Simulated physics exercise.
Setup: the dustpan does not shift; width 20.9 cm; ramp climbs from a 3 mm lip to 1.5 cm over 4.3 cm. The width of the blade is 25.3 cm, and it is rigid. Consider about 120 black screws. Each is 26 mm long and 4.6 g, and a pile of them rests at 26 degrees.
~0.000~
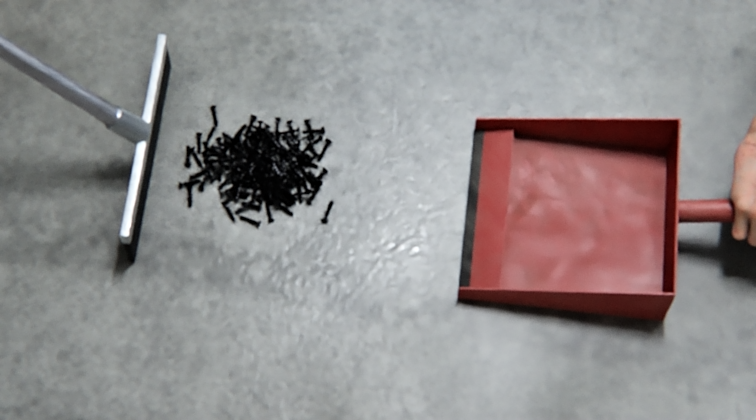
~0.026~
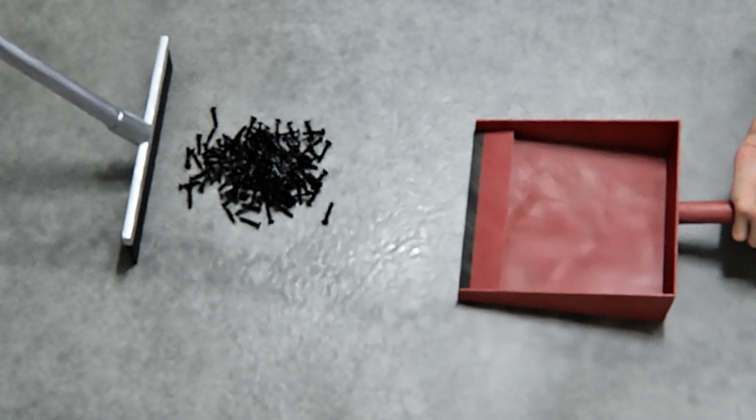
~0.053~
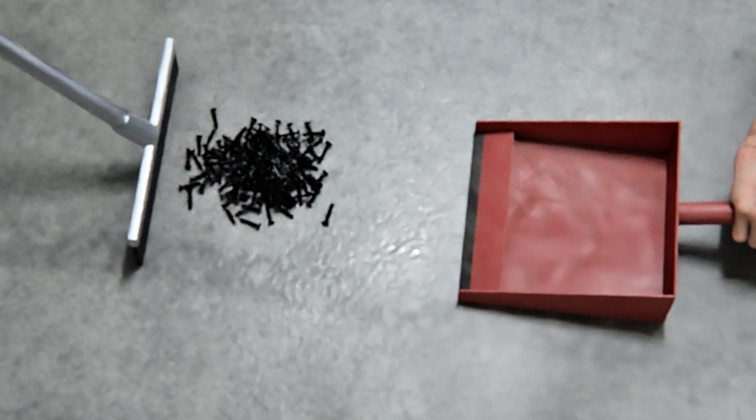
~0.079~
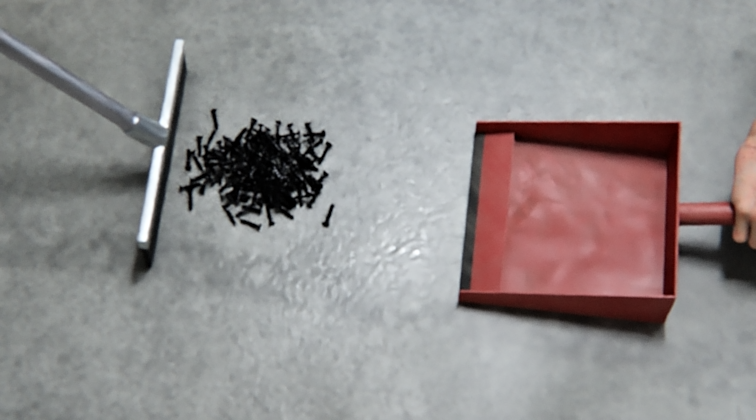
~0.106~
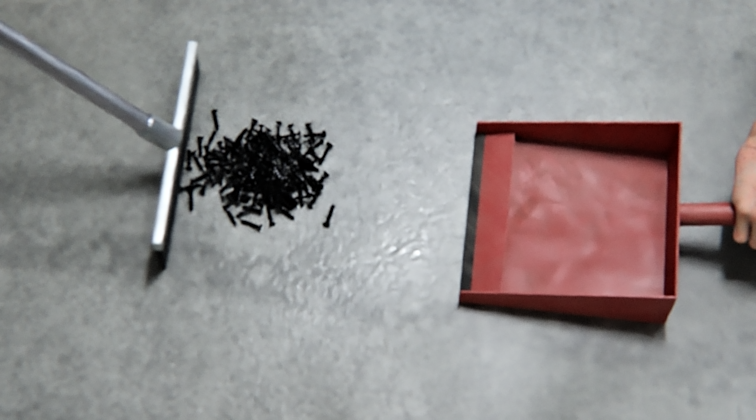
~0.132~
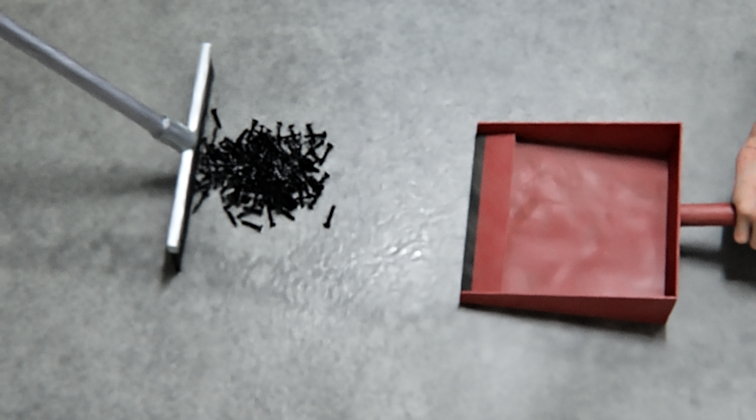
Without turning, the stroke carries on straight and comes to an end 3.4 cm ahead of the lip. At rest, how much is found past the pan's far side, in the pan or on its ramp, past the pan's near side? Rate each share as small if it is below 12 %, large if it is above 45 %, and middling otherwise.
Far side: Small, pan: Middling, near side: Small.
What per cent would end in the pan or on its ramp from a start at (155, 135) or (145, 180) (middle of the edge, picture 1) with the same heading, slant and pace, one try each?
The two tries give about 25 % and about 25 %.
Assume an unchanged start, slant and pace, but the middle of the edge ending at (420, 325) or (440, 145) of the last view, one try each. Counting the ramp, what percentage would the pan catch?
The two tries give roughly 10 and 25 %.
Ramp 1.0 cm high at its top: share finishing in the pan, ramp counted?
Something like 30 per cent, ramp included.
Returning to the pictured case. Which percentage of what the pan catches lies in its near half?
About 30 %.
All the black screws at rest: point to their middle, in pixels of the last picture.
Resting centre estimate: Around (462, 191).
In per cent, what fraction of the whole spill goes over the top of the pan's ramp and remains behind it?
It comes to some 0 per cent.
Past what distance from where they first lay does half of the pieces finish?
That distance is around 24 cm.
After 0.36 s, middle of the blade 17 cm from the lip; 0 % over the lip, far side 0 %, near side 0 %.
Then, at 0.51 s, middle of the blade 9 cm from the lip; 0 % over the lip, far side 0 %, near side 0 %.
After 0.79 s, middle of the blade 4 cm from the lip; 30 % over the lip, far side 5 %, near side 0 %.
At rest (1.5 s), far side 5 %, pan 30 %, near side 0 %, in front of the lip or behind the blade 65 %.
